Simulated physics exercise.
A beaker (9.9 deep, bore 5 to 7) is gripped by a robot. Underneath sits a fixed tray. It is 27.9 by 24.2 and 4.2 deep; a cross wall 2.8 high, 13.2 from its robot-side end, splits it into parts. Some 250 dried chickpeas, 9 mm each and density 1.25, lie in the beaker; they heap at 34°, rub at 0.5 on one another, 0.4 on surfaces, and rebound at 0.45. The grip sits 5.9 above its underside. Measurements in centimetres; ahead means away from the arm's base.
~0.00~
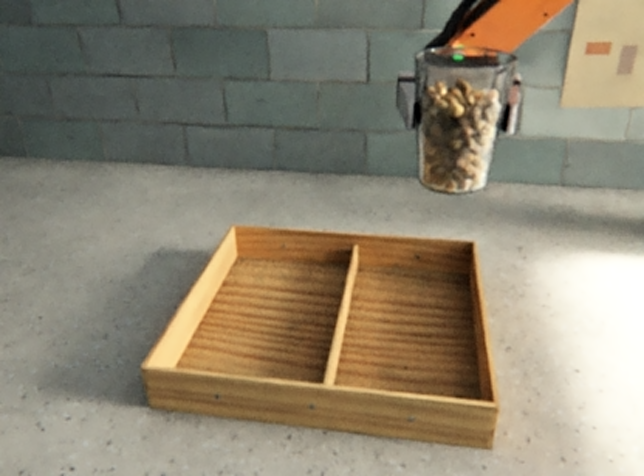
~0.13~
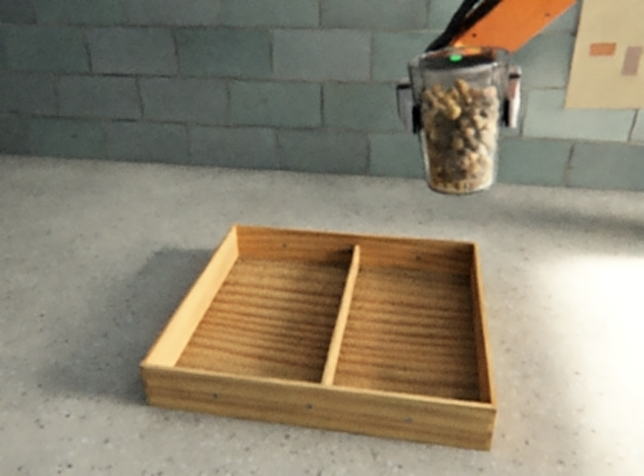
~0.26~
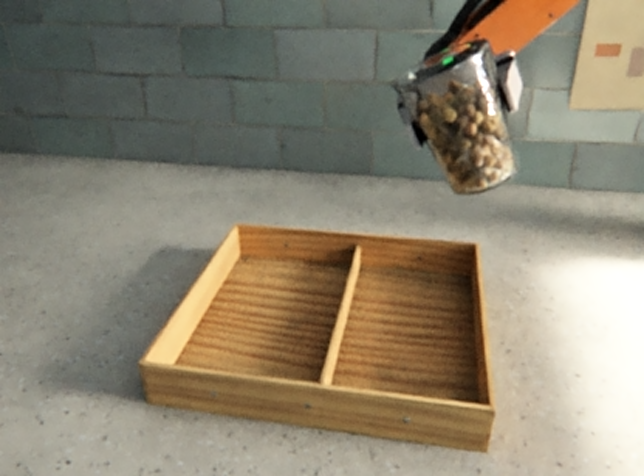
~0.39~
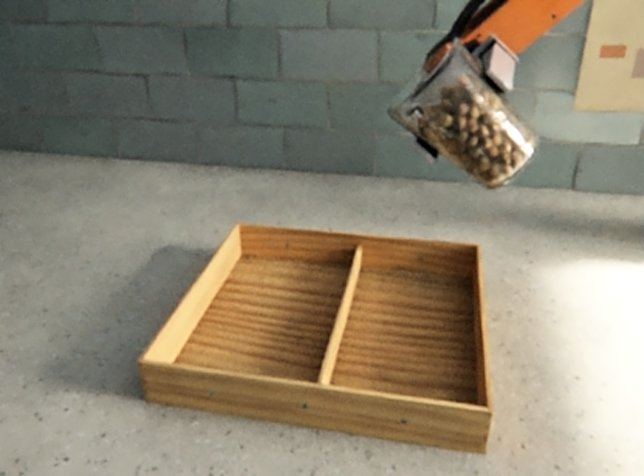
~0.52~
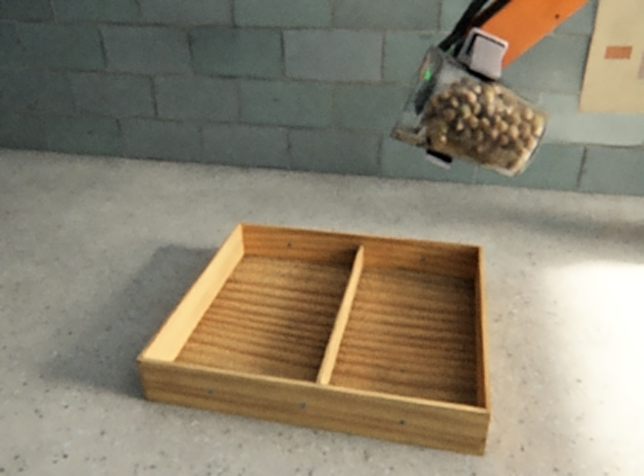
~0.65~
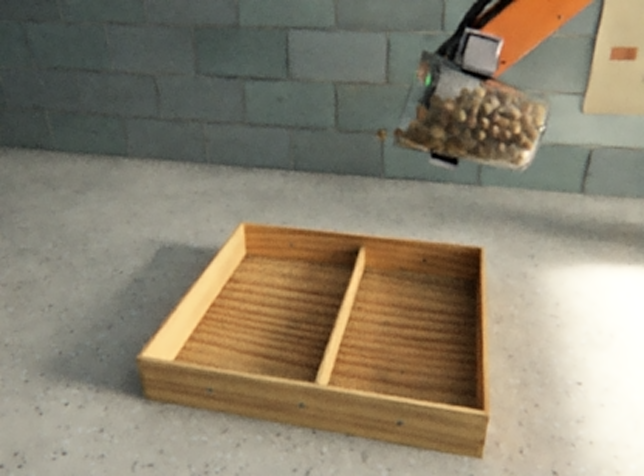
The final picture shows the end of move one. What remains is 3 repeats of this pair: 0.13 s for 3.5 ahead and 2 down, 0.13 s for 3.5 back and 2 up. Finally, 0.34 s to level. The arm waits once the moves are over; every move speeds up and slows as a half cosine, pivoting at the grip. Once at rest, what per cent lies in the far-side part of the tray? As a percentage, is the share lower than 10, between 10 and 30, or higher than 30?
The share is between 10 and 30 per cent.
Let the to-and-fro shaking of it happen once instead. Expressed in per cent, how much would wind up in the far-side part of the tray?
Near 10 per cent.
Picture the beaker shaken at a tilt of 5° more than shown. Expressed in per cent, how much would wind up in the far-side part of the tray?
It would be near 35 per cent.
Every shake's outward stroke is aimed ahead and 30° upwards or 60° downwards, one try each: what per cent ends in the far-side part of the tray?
Roughly 50 per cent, then 5 per cent.
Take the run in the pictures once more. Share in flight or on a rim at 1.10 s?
2 per cent.
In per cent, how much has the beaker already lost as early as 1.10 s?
I'd say some 15 percent.
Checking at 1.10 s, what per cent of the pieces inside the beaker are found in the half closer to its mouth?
Roughly 55 %.
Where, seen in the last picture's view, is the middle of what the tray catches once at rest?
About (333, 328).
After 1.10 s, tilted 76° forward, highest piece 23 above the table; 207 in the beaker, 18 in the far-side part, 17 in the robot-side part, 6 in flight or on a rim.
After 1.55 s, tilted 56° forward, highest piece 24 above the table; 163 in the beaker, 42 in the far-side part, 34 in the robot-side part, 9 in flight or on a rim.
After 1.97 s, level, highest piece 25 above the table; 163 in the beaker, 45 in the far-side part, 40 in the robot-side part.
After 3.02 s, level, highest piece 25 above the table; 163 in the beaker, 45 in the far-side part, 40 in the robot-side part.
At rest, 163 in the beaker, 45 in the far-side part, 40 in the robot-side part. That is 18 % in the far-side part of the tray.
